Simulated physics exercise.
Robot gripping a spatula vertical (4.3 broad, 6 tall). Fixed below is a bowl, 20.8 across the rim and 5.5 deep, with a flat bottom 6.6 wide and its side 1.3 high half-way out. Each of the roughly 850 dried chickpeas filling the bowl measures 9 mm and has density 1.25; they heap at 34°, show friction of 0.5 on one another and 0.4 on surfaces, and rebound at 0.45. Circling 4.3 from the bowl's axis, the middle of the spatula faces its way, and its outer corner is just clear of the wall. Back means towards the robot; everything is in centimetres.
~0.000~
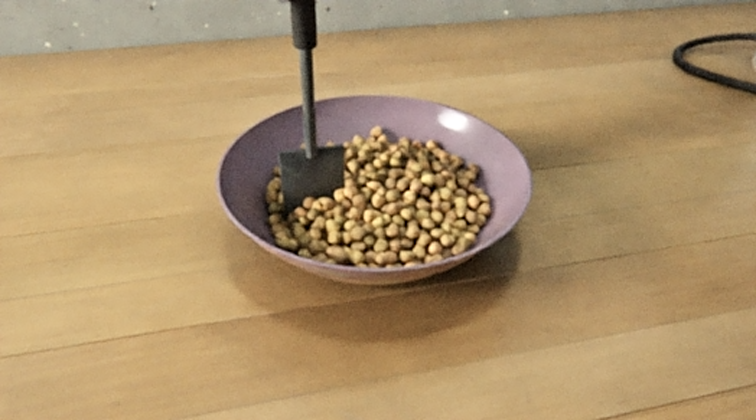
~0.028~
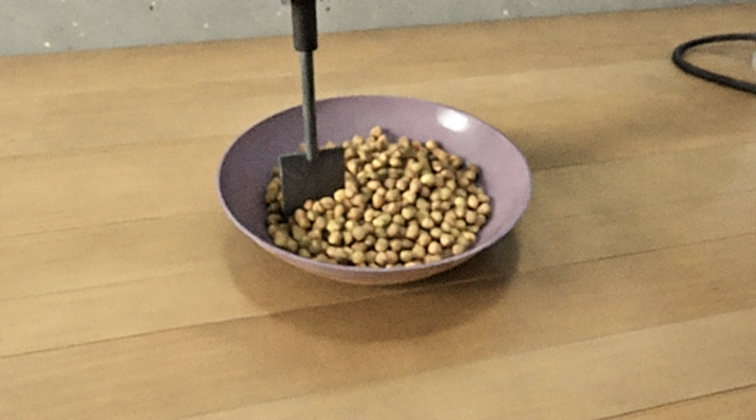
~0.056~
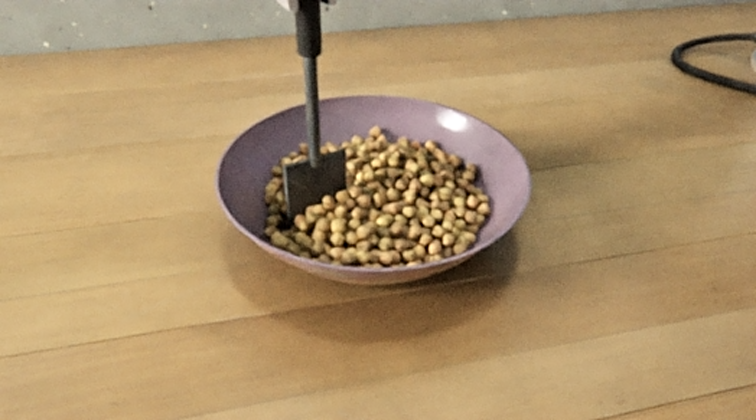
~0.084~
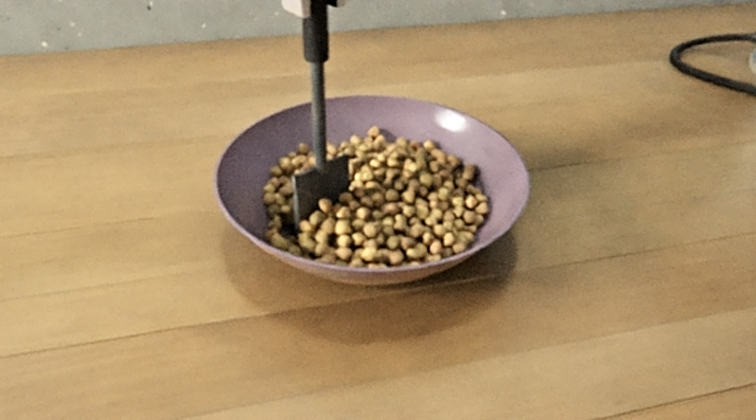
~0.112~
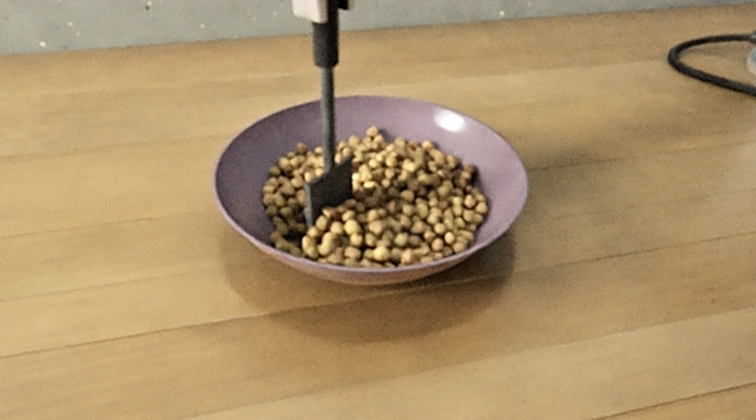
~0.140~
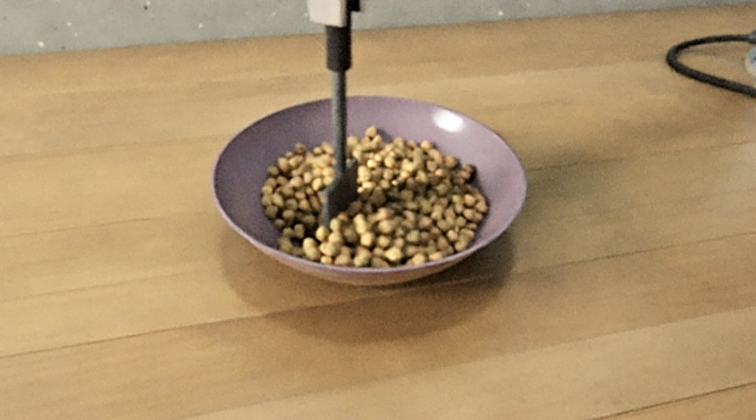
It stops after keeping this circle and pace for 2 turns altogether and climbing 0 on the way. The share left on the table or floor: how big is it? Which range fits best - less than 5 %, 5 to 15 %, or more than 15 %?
The range that fits is 5 to 15 %.
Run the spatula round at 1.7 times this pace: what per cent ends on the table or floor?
That gives about 30 percent.
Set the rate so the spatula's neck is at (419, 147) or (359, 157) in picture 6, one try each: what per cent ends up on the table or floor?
First try: About 50 %; second try: About 20 %.
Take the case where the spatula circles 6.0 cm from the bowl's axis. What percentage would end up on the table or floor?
Around 20 in a hundred, in that case.
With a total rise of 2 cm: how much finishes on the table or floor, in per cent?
Around 5 %.
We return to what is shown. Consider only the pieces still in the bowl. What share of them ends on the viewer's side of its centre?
I'd say around 60 per cent.
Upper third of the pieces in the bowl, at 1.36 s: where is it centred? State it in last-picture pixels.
Centre, approx.: (394, 146).
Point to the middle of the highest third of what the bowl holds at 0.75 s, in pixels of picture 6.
Near (289, 168).
After 0.75 s, 316° round, highest piece 7 above the table; 820 in the bowl, 29 on the table or floor, 1 in flight or on the tool.
After 1.36 s, 219° round, highest piece 7 above the table; 801 in the bowl, 47 on the table or floor, 2 in flight or on the tool.
After 1.87 s, 0° round, highest piece 6 above the table; 782 in the bowl, 68 on the table or floor.
After 2.57 s, 0° round, highest piece 6 above the table; 782 in the bowl, 68 on the table or floor.
At rest, 782 in the bowl, 68 on the table or floor. That is 8 % on the table or floor.
